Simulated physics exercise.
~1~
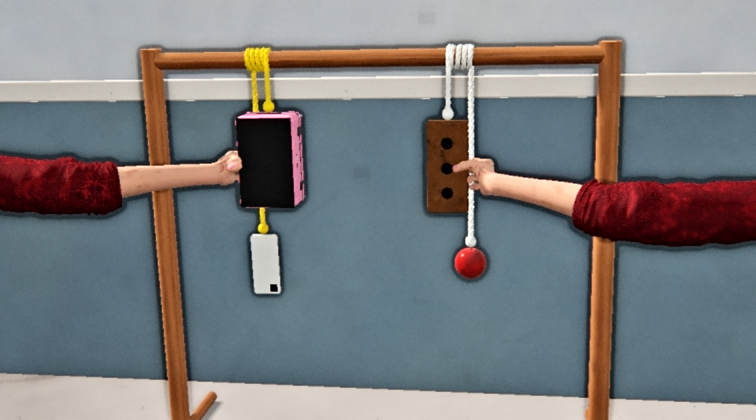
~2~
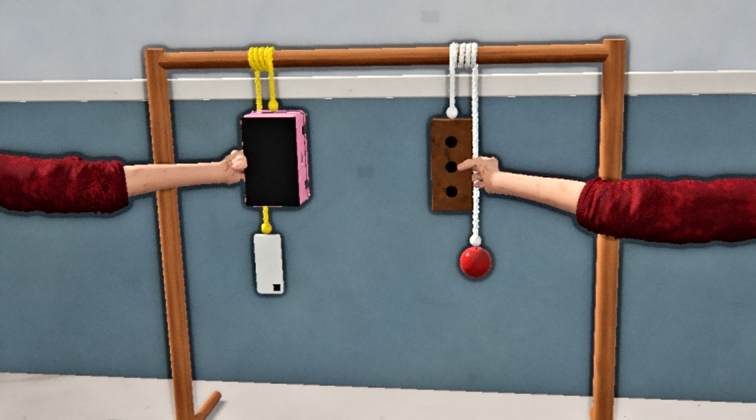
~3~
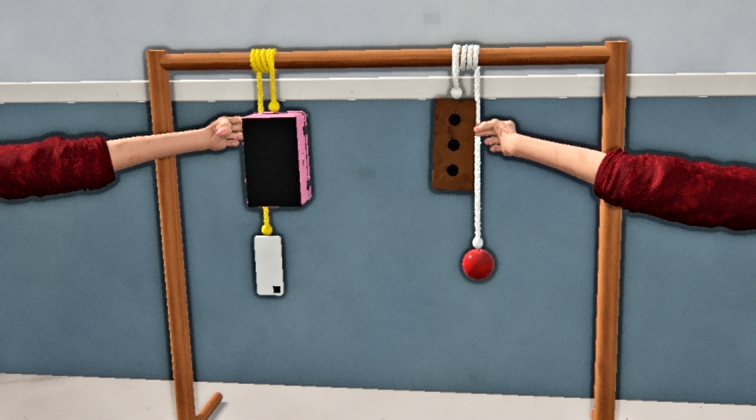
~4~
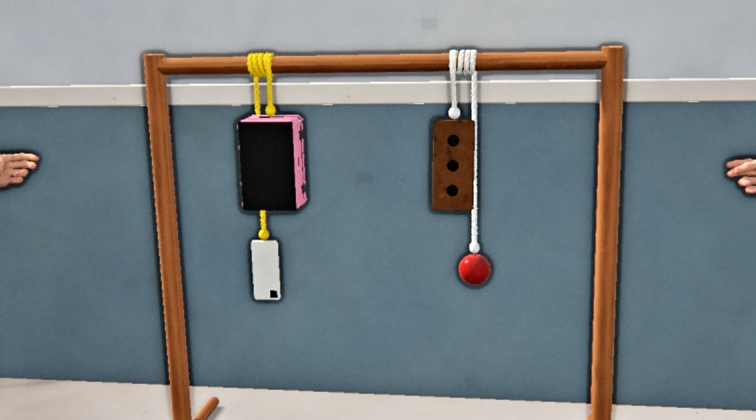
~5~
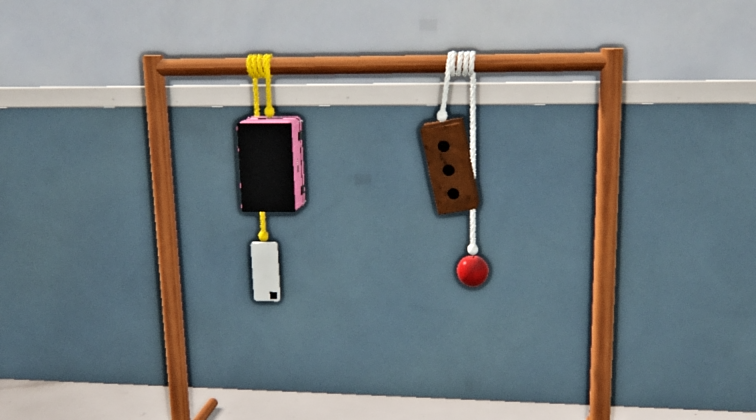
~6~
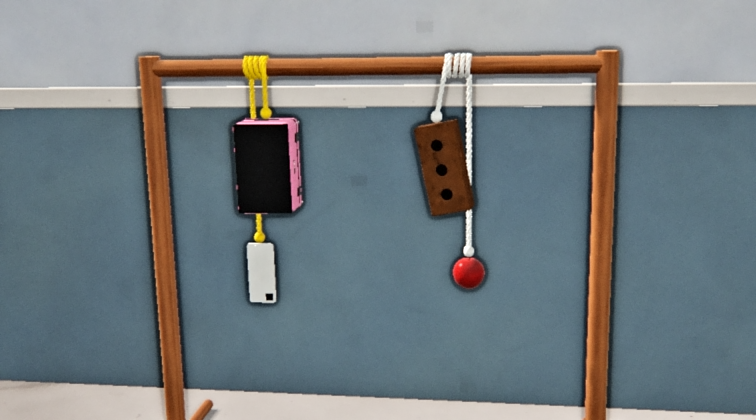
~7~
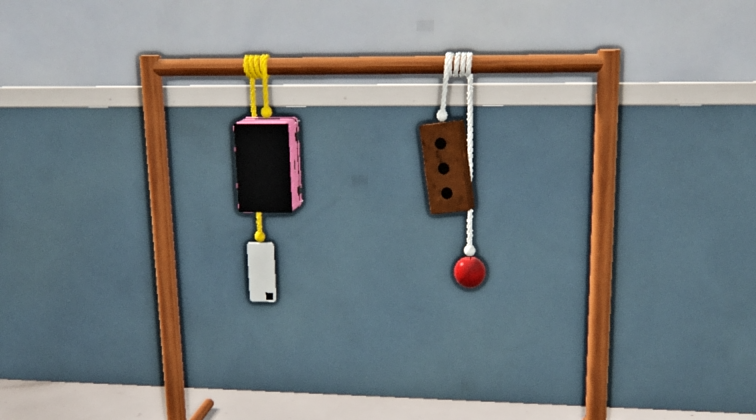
At the start, two red-sleeved arms reach in from either side, holding a pink case with a black front and a brown brick with three holes, both hanging from a wooden rail. Yellow rope loops over the rail above the case, with a white phone below, while white rope holds the brick and a red apple-like ball. The hands shift upward, the brick rising slightly, then let go and draw away out of view. The brick settles back down, then tilts and sways a little. At the end, both still hang in the air, the brick slightly slanted.
